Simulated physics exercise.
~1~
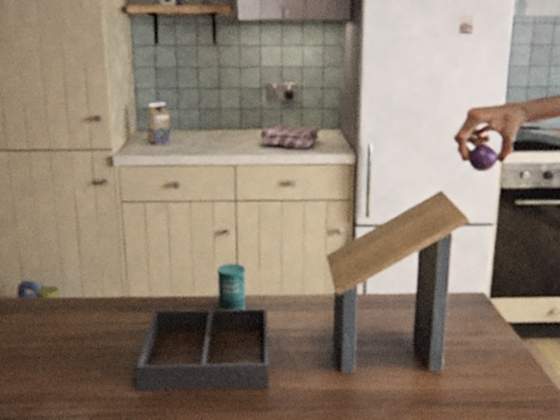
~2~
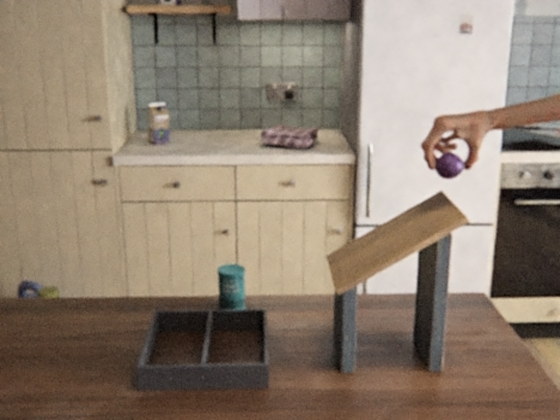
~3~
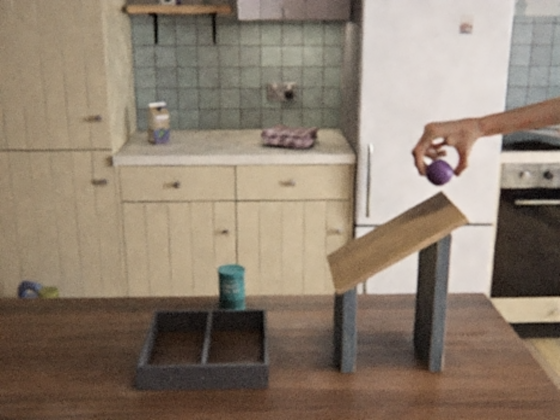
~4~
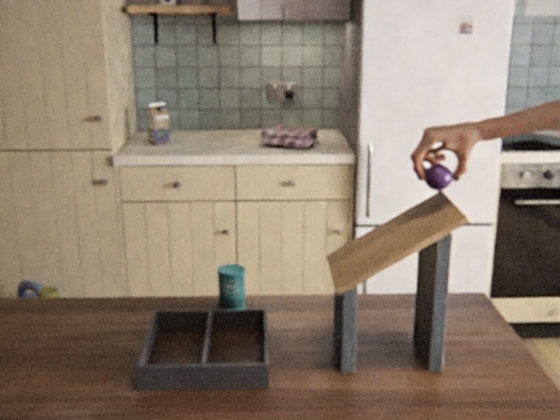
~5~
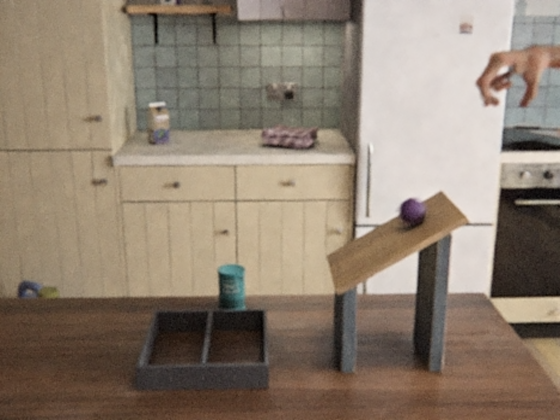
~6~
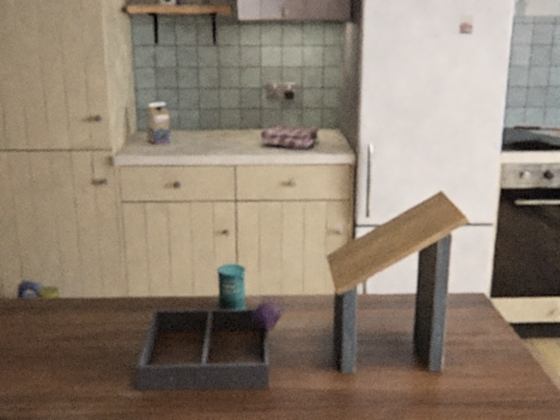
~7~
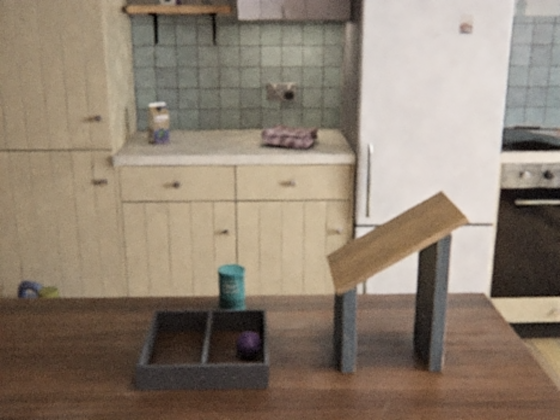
In a kitchen, a hand lowered a purple onion onto the top of a sloping wooden board and let go, and it travelled down leftward off the edge into the nearer bay of a gray tray, while a turquoise tin stayed put.
